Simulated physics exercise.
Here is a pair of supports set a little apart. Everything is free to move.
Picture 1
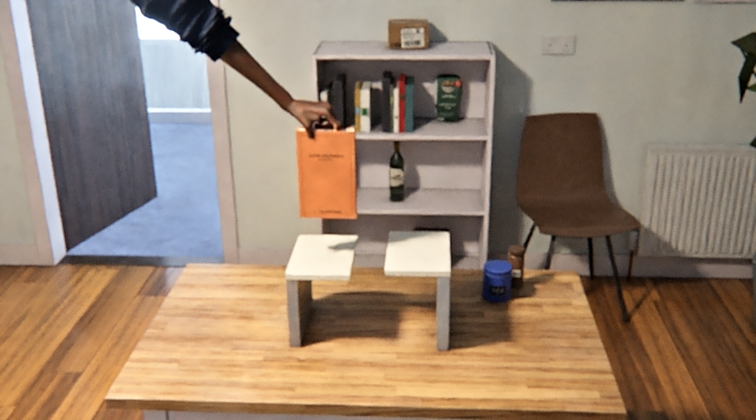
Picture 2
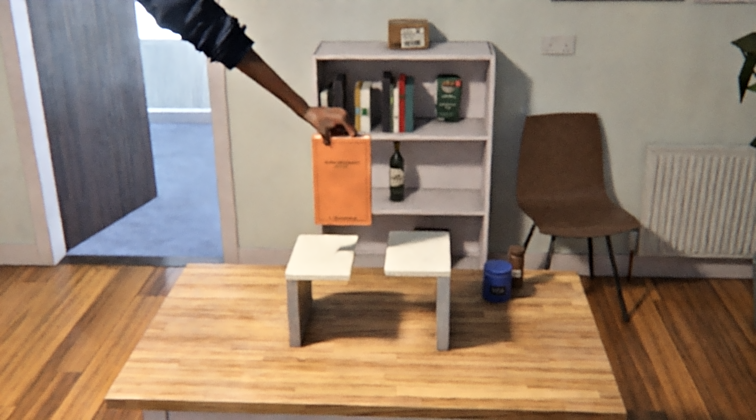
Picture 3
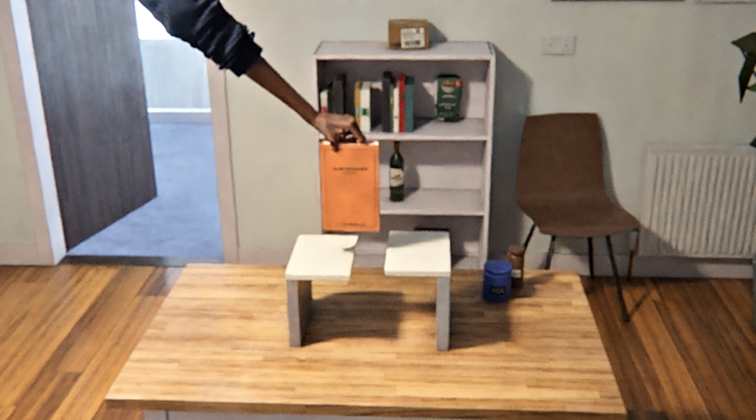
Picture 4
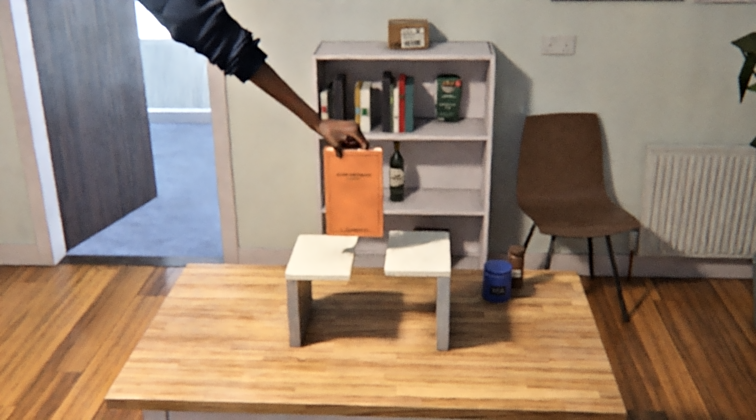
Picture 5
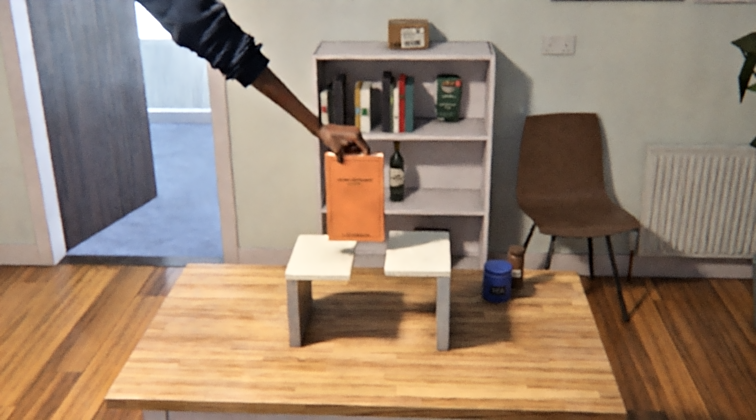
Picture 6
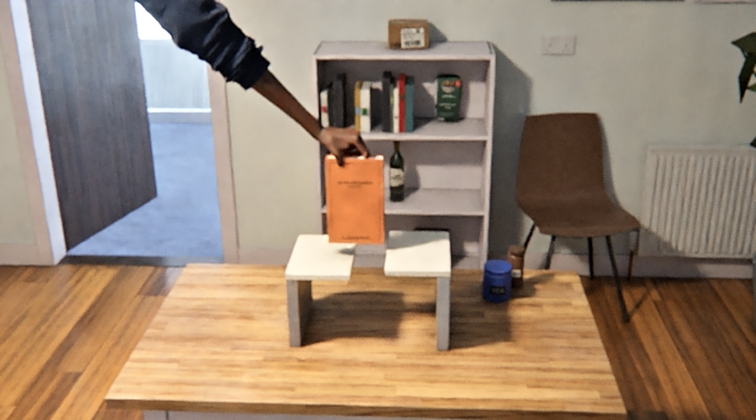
An arm in a dark sleeve reaches in from the upper left of a room seen from slightly above, over a wooden table. Two pale-topped supports stand a little apart on it, a blue jar to their right, with a shelf of books, a brown chair and an open door behind. The hand carries an upright orange book slightly right and down, slowing until it holds it still over the gap, while the camera stays fixed.
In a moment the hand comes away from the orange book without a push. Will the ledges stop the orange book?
It lodges.
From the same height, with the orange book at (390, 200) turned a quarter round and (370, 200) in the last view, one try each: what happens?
First, it lodges; second, it lodges.
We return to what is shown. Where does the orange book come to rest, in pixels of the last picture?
Around (385, 222).
Then, 0.20 s past the last view, orange book displaced a little near (356, 213).
Then, 0.40 s past the last view, orange book rocked 12° from its first pose near (365, 215).
Then, 0.60 s past the last view, orange book rocked 47° from its first pose near (379, 221).
Finally, down or leaning hard on the stand or table, orange book; the other 2 still in place. Final places as the last picture's camera would see them, orange book near (385, 221). The book stays on top.
